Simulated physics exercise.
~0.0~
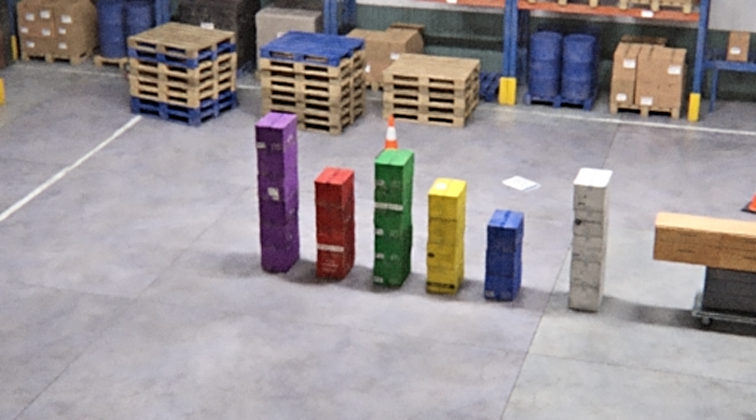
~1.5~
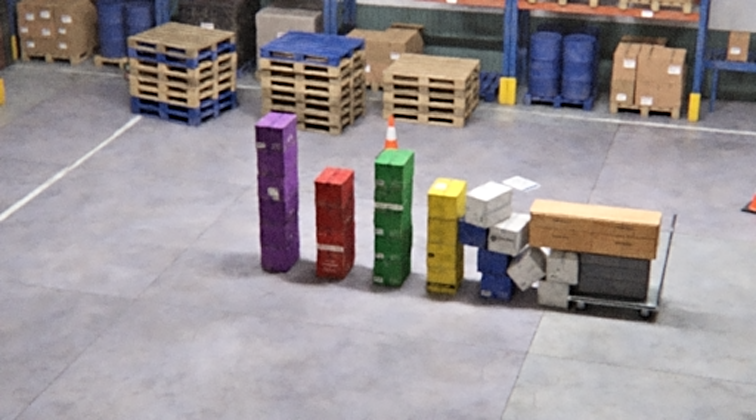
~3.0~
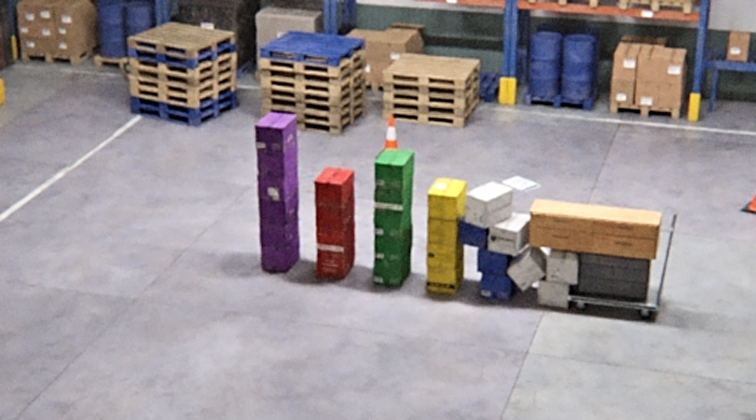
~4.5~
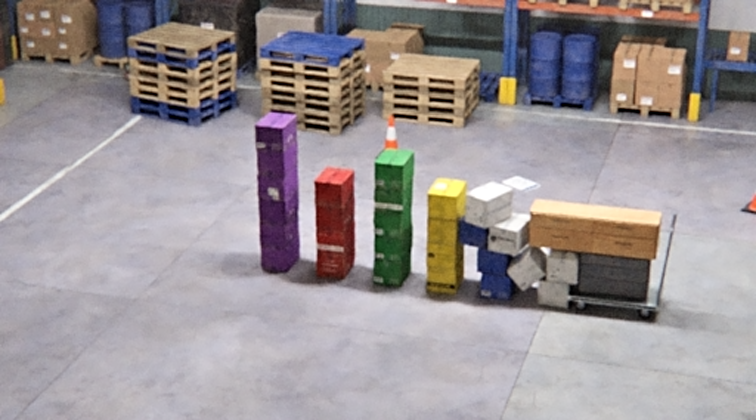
A row of six coloured carton columns stands on a grey warehouse floor, seen from a raised, still viewpoint. From left to right they are purple, red, green, yellow, blue and white, with stacked pallets, blue drums and racking behind. A dark trolley carrying a long, jutting brown case rolls in from the right and hits the white column. White cartons tumble leftward against the short blue column, pushing its top out of line, and come to rest in a jumble beside the yellow one. The trolley stops there, while the yellow, green, red and purple columns remain standing.
